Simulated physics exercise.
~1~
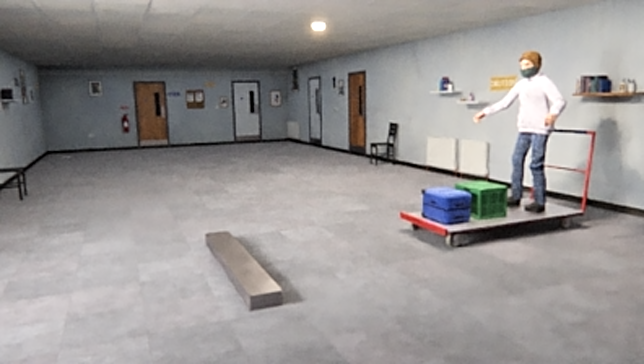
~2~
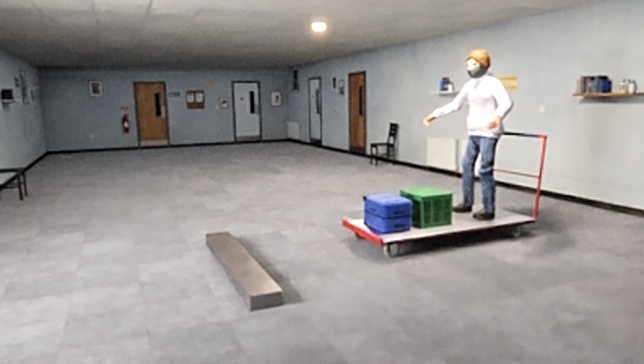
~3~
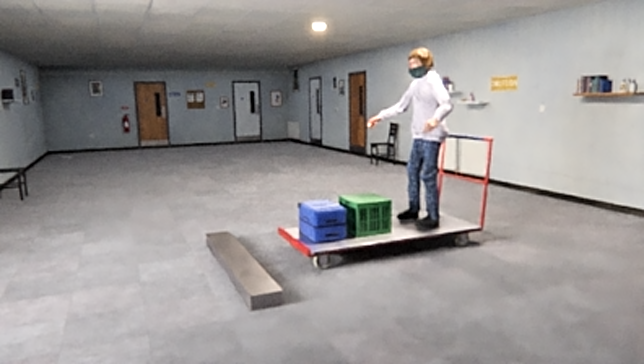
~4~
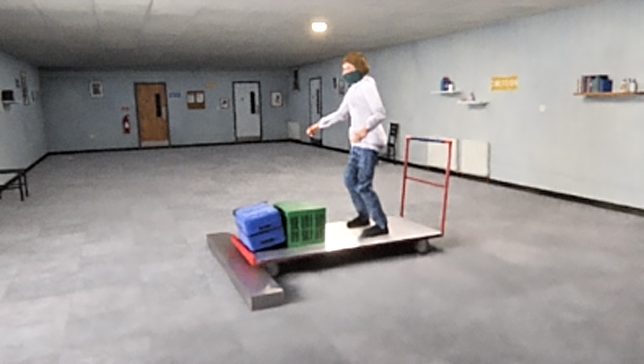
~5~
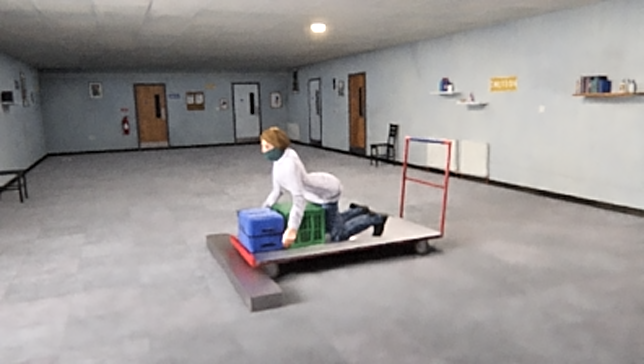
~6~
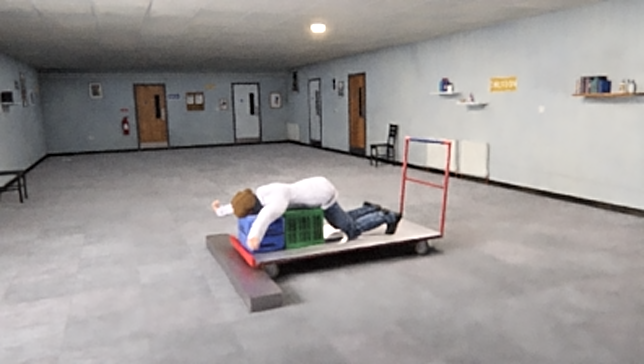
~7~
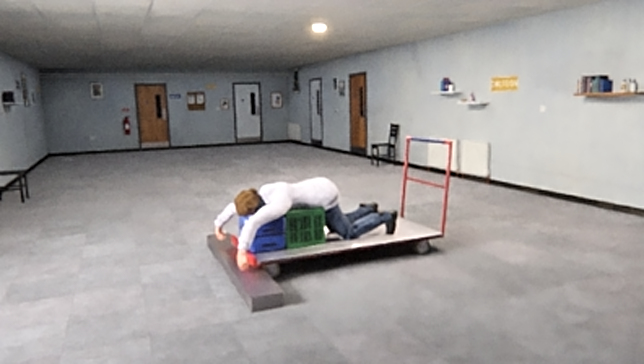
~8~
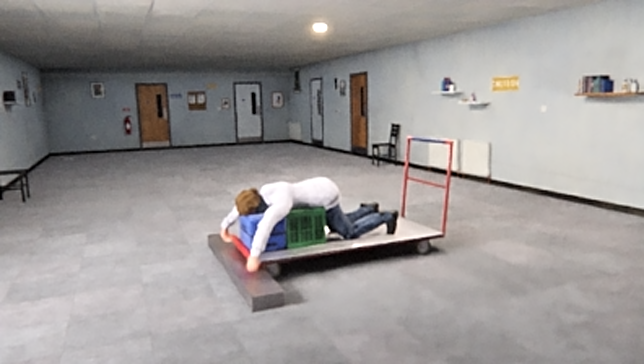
A flat trolley carrying a standing person, a blue crate and a green crate rolls left across a grey-floored room and stops against a low kerb; the person drops forward onto the crates and ends draped face down over them, arms hanging toward the kerb.
